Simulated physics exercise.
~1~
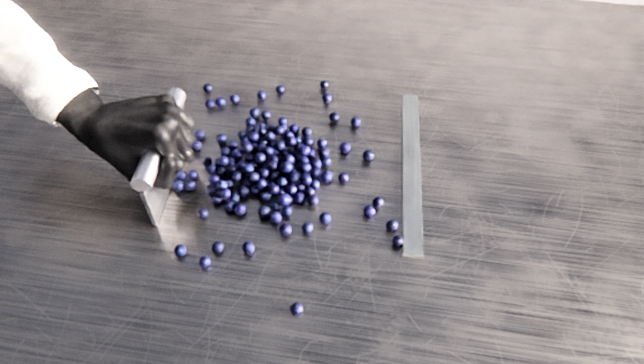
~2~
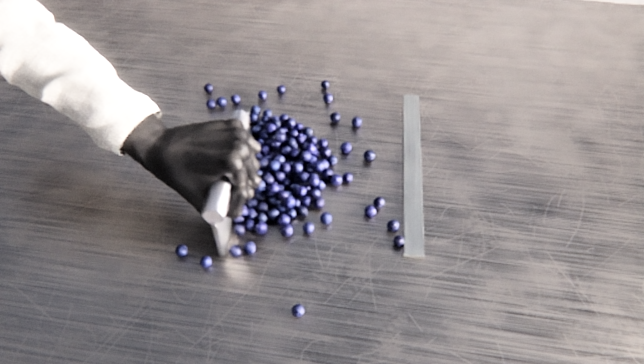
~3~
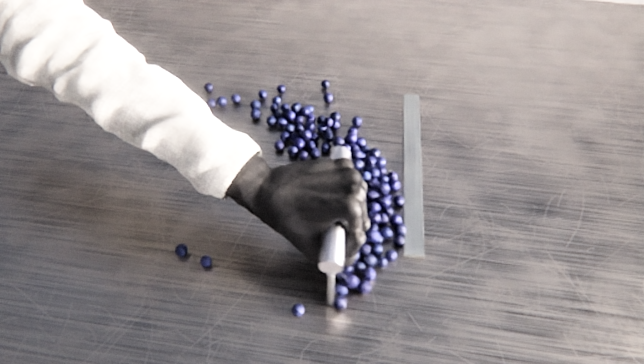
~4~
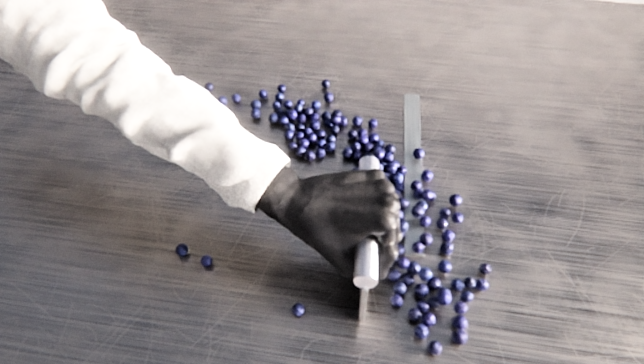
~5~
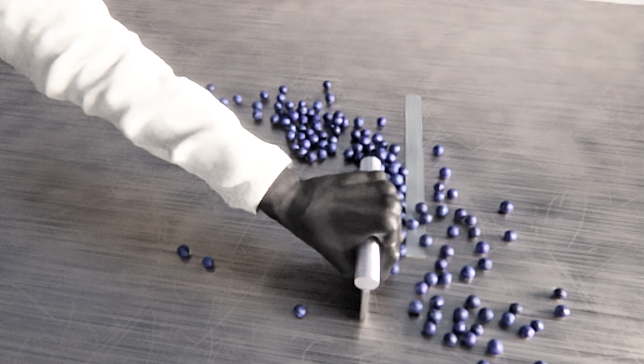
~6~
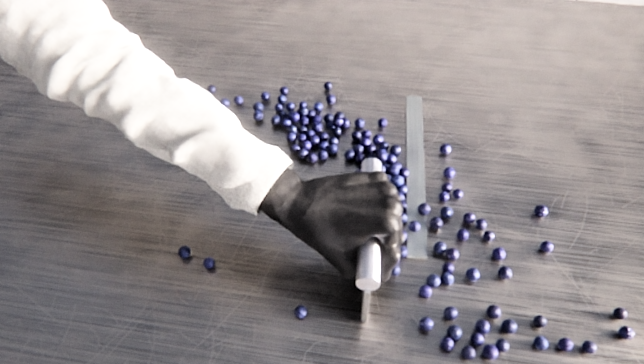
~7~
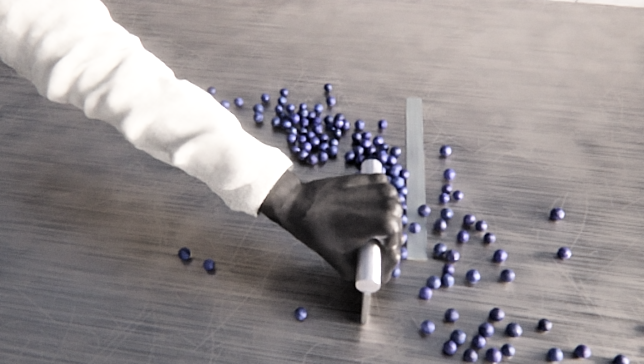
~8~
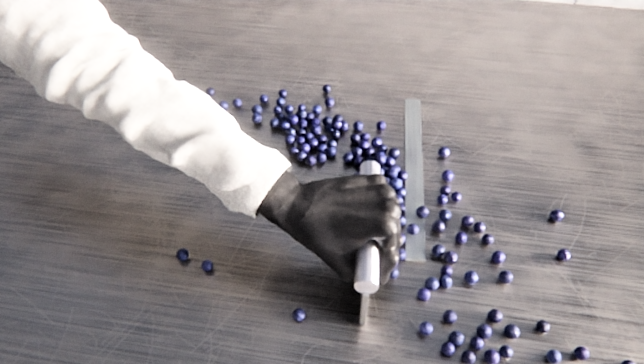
On a scratched metal surface, a dark-gloved hand pushes blueberries rightward with a scraper, then halts as many scatter past a strip.
